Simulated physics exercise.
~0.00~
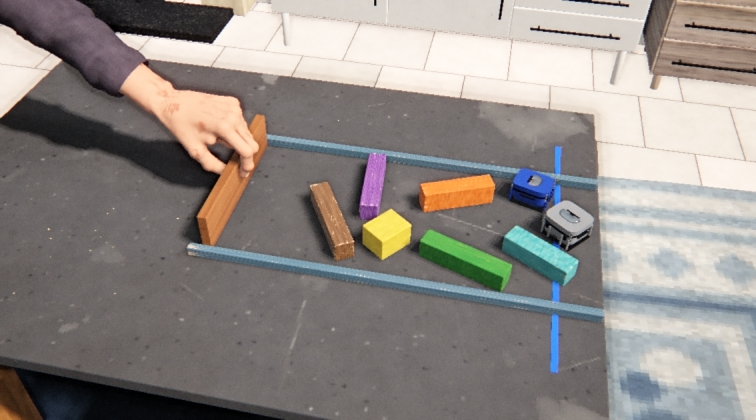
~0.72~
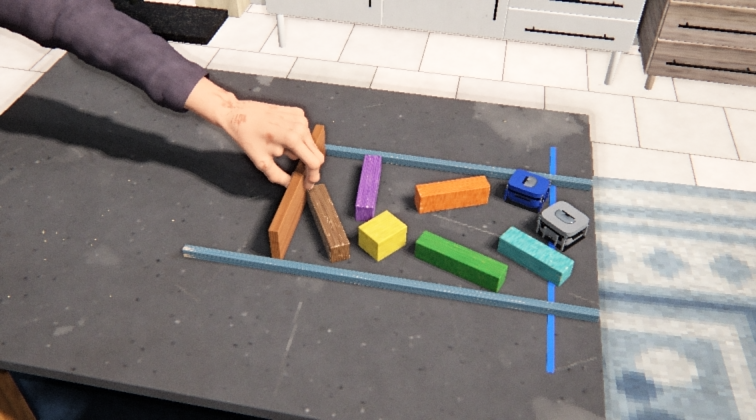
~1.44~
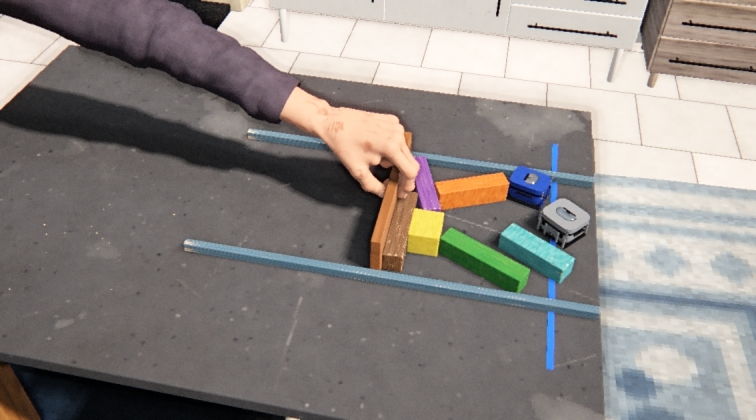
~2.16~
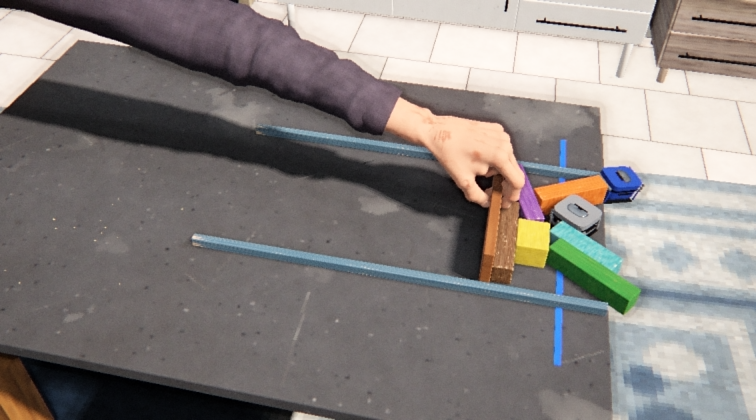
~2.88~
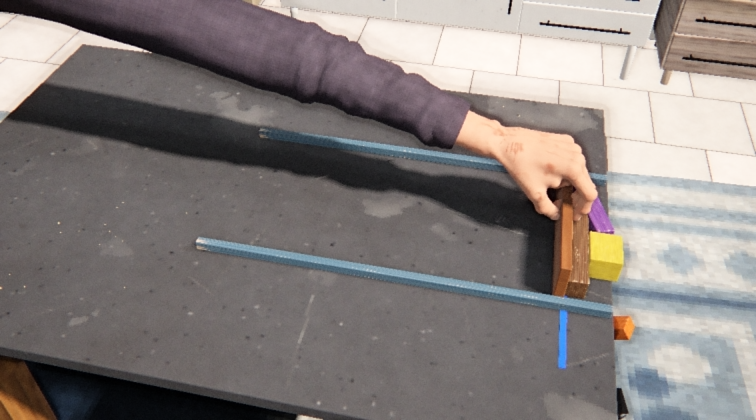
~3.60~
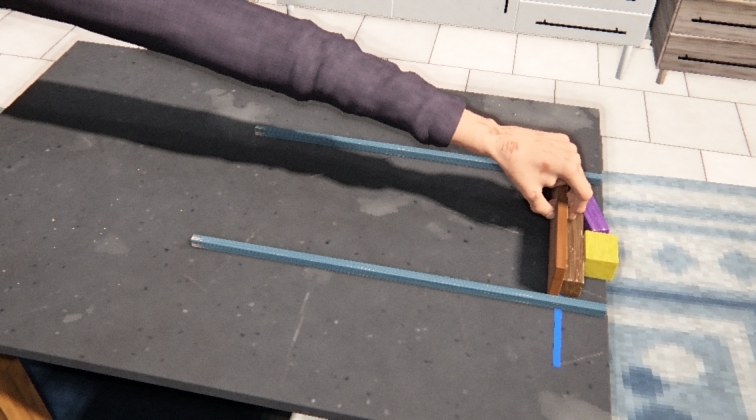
At first, a hand holds an upright wooden board at the left of two blue rails on a dark table, with colored blocks and two small cases, one blue and one grey, lying ahead near a blue tape line. The hand slides the board right until it meets the brown block, then gathers the purple and yellow ones. The pushed blocks shove the others along, crowding them over the table's right edge. As the board reaches the tape, the orange, green and turquoise bars and both cases drop away. The board stops there, with brown, purple and yellow blocks still against it, the yellow jutting past the edge.
